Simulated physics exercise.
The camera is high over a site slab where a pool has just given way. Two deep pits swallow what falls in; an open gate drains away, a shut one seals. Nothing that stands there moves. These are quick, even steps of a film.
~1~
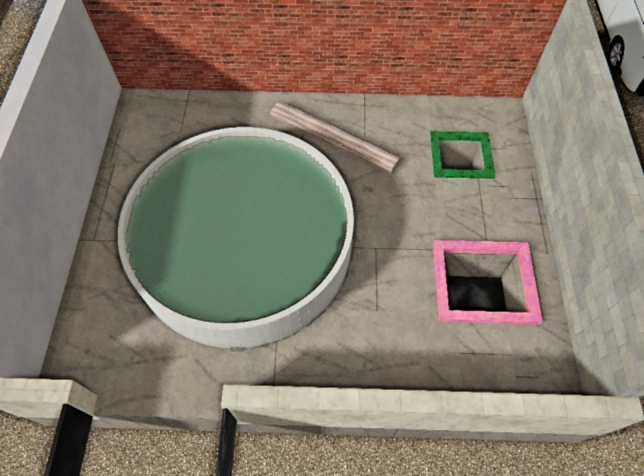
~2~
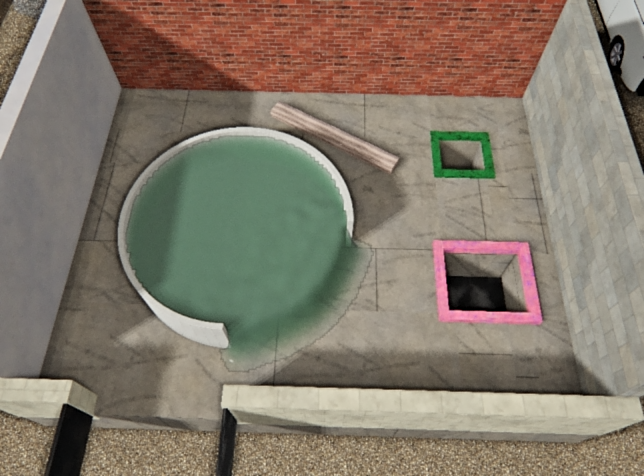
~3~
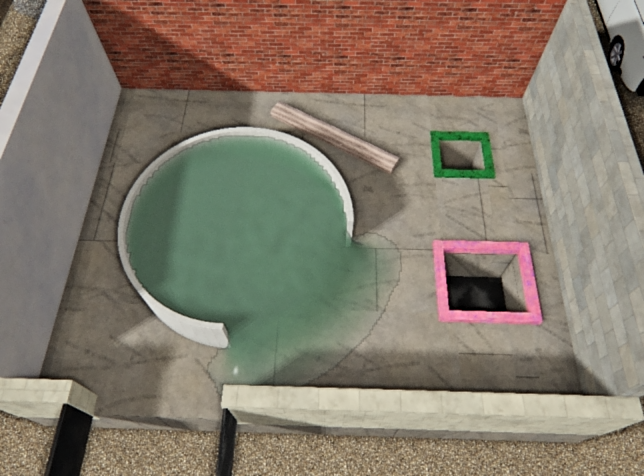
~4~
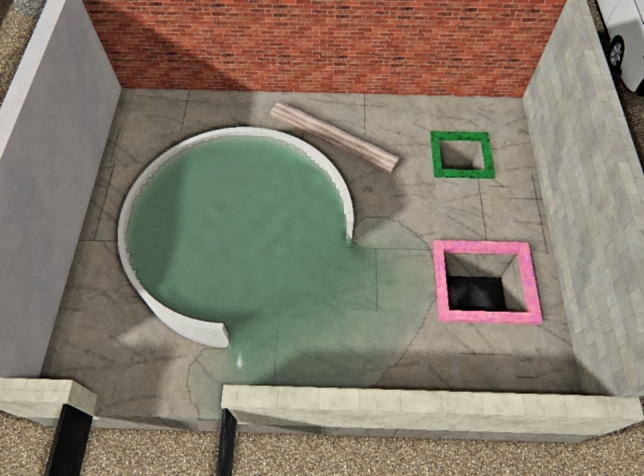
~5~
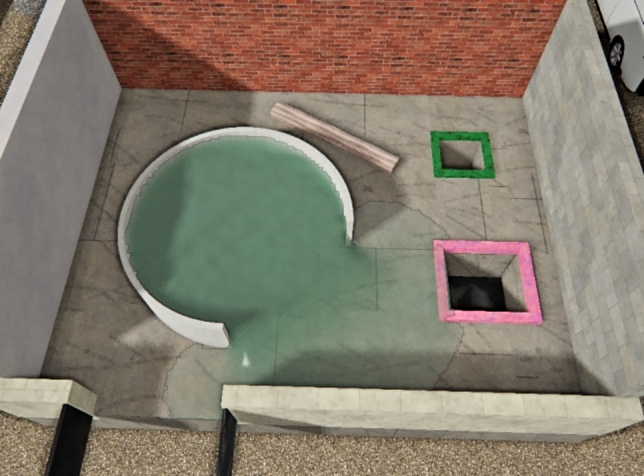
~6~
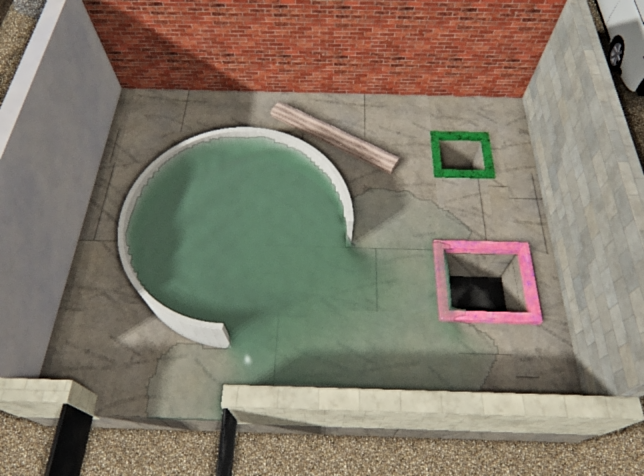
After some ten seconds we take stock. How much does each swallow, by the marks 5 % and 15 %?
The gate takes between 5 and 15 %; the green pit takes between 5 and 15 %; the pink pit takes more than 15 %.
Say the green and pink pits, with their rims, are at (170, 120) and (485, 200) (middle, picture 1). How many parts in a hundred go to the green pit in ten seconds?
Per cent: Green 2.
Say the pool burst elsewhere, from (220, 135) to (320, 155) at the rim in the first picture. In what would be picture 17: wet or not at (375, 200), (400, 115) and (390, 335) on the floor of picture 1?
In that order: Flooded, awash, dry.
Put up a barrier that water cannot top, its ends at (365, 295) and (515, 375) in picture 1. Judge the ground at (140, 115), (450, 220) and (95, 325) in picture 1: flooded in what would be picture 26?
In that order: No water, under water, covered.
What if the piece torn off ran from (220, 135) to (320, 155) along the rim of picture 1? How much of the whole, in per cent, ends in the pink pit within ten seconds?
Parts in a hundred: Pink 4.
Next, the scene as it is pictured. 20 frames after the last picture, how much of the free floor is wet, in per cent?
Some 55 per cent.
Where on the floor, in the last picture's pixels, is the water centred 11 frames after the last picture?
Roughly at (328, 295).
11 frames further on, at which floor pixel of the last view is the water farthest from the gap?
Near (522, 153).
A moment on, water covers 30 % of the floor; the gate 1 %, the green pit 0 %, the pink pit 2 %.
Next, water covers 40 % of the floor; the gate 2 %, the green pit 0 %, the pink pit 4 %.
Then, water covers 55 % of the floor; the gate 3 %, the green pit 1 %, the pink pit 14 %.
Later, water covers 95 % of the floor; the gate 5 %, the green pit 4 %, the pink pit 25 %.
In the end, water covers 95 % of the floor; the gate 8 %, the green pit 7 %, the pink pit 27 %.
